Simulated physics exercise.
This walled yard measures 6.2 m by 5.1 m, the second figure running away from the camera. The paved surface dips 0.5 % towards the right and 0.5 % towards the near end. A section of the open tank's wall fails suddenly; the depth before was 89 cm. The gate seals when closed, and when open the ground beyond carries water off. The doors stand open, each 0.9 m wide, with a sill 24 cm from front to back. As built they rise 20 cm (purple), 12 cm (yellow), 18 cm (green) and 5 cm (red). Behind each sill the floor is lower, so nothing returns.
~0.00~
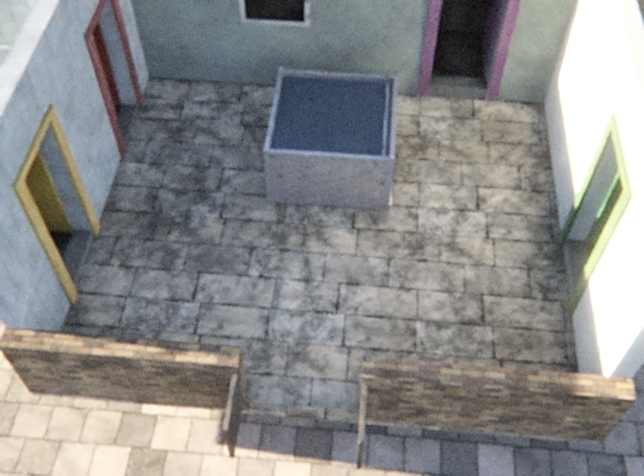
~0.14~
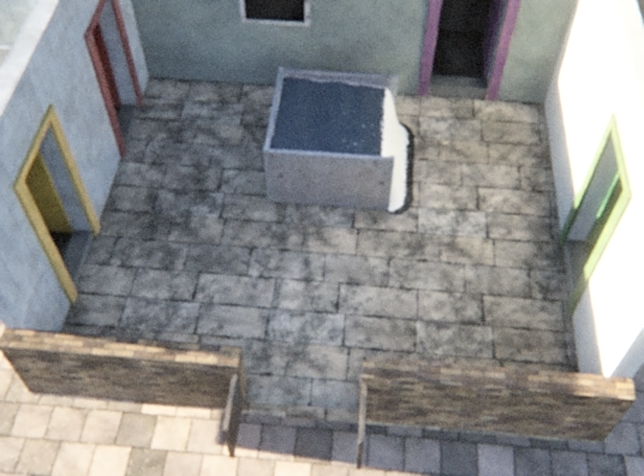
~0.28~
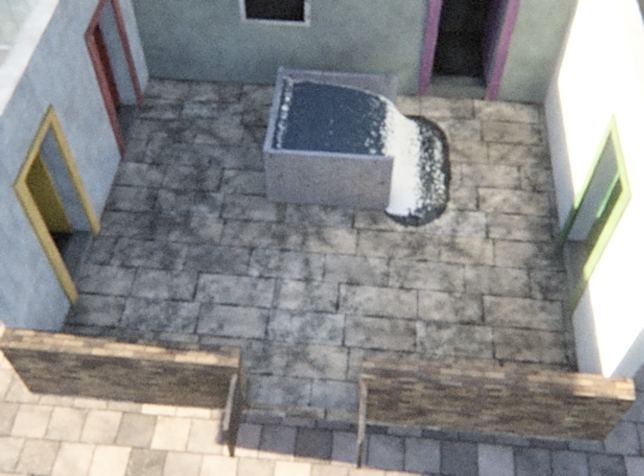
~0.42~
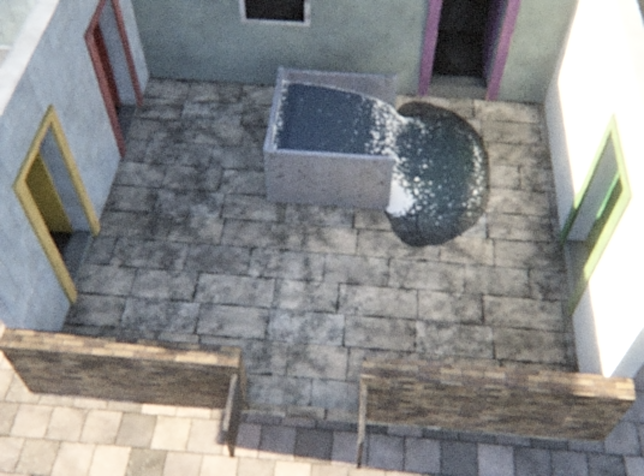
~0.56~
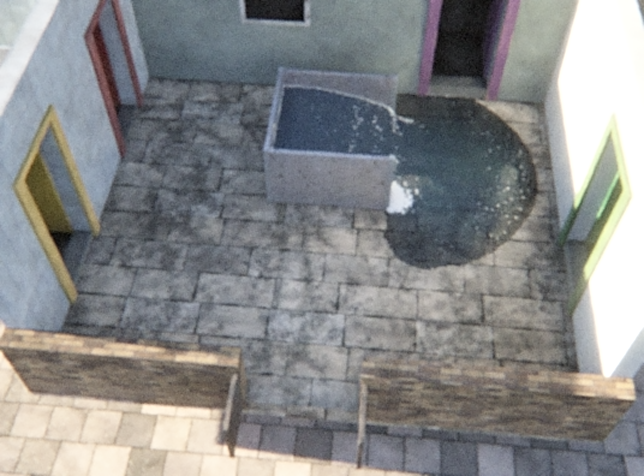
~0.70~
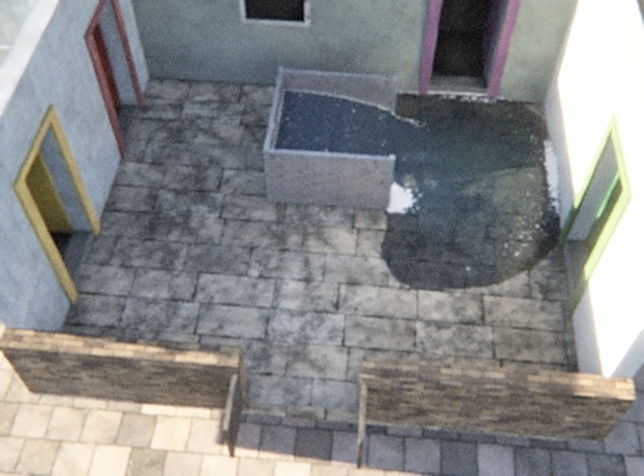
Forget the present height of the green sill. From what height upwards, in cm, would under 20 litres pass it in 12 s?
It would have to be roughly 19 cm high.
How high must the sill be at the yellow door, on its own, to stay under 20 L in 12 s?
About 7.0 cm at yellow.
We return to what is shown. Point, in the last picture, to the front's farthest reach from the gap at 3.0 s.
At about (579, 410).
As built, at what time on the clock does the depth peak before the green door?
Near 1.6 s.
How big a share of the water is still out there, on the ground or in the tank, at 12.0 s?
Some 88 per cent remains.
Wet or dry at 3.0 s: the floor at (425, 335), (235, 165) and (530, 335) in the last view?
In turn: Under water, still dry, wet.
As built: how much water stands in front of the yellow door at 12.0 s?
Roughly 6.5 cm deep.
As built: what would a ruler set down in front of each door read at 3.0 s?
In cm: Purple 19, yellow 0, green 16, red 0.
After 1.4 s water covers 30 % of the floor, deepest (54 cm) near (541, 113); 25 cm at the green door, 3 litres in over its 18 cm sill.
After 3.0 s water covers 40 % of the floor, deepest (30 cm) near (579, 410); 16 cm at the green door, 22 litres in over its 18 cm sill.
After 12.0 s water covers 100 % of the floor, deepest (10 cm) near (423, 97); 6 cm at the green door, 23 litres in over its 18 cm sill.
At the green door as built, the water arrived by 0.9 s and peaked near 25 cm at 1.6 s.
Run again over the same 12 s with other heights there, 29 litres in over 17 cm, 8 litres over 22.5 cm. The limit of 20 litres is kept from about 19 cm up.
